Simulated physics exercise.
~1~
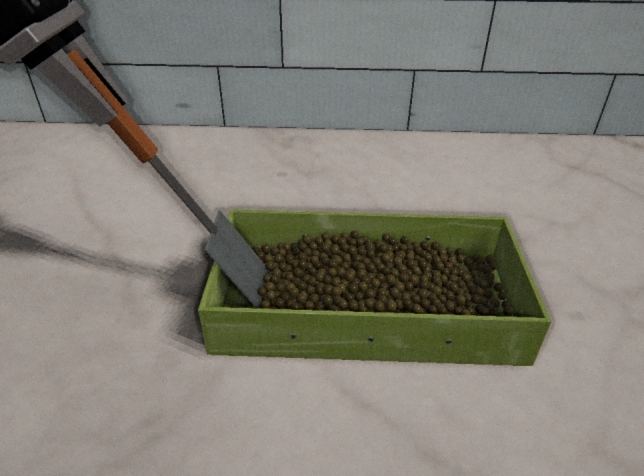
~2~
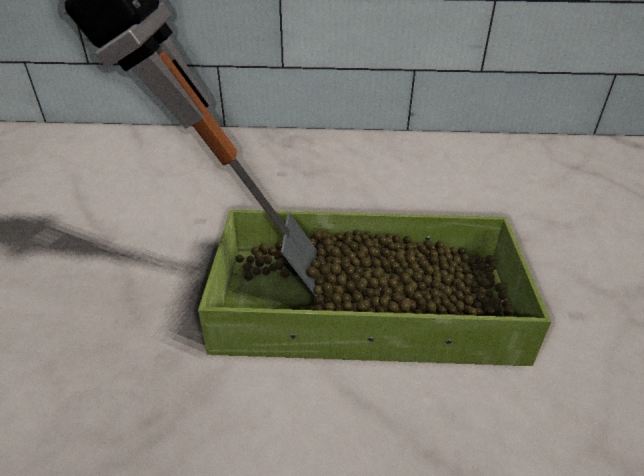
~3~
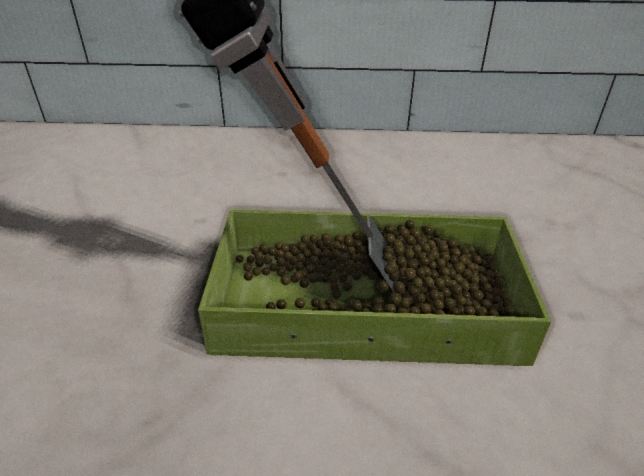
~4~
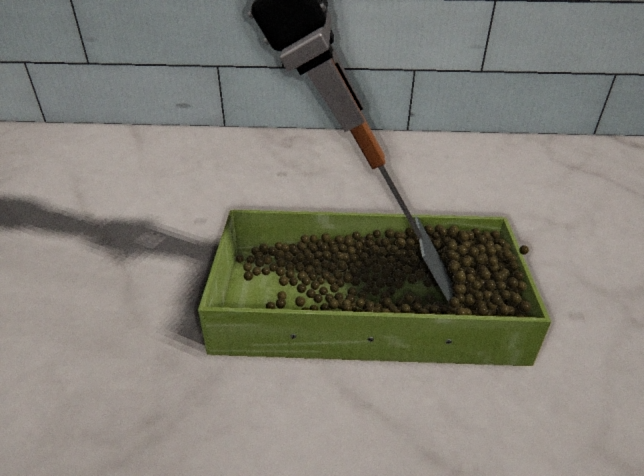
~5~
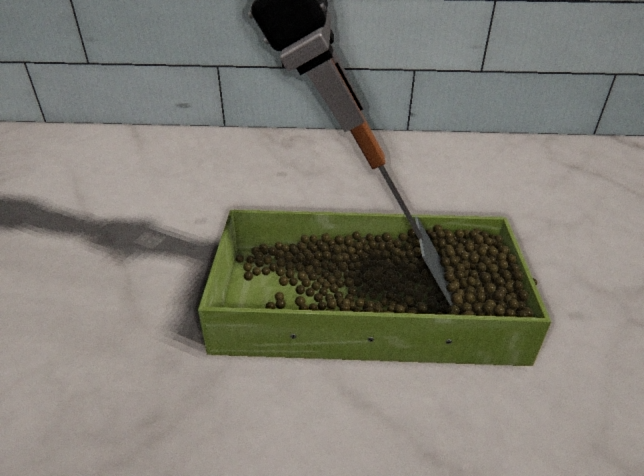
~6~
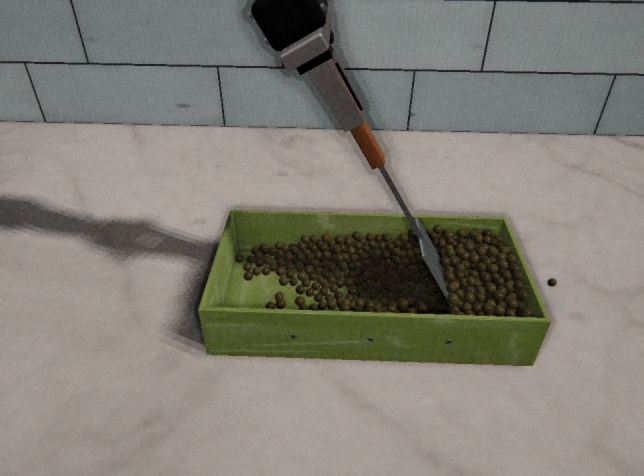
In the video, a robotic arm pushes a spatula rightward through brown beads in a green rectangular tin, heaping them toward the right end. The spatula stops inside the tin, while one bead goes over the right side and ends up on the pale marbled surface.
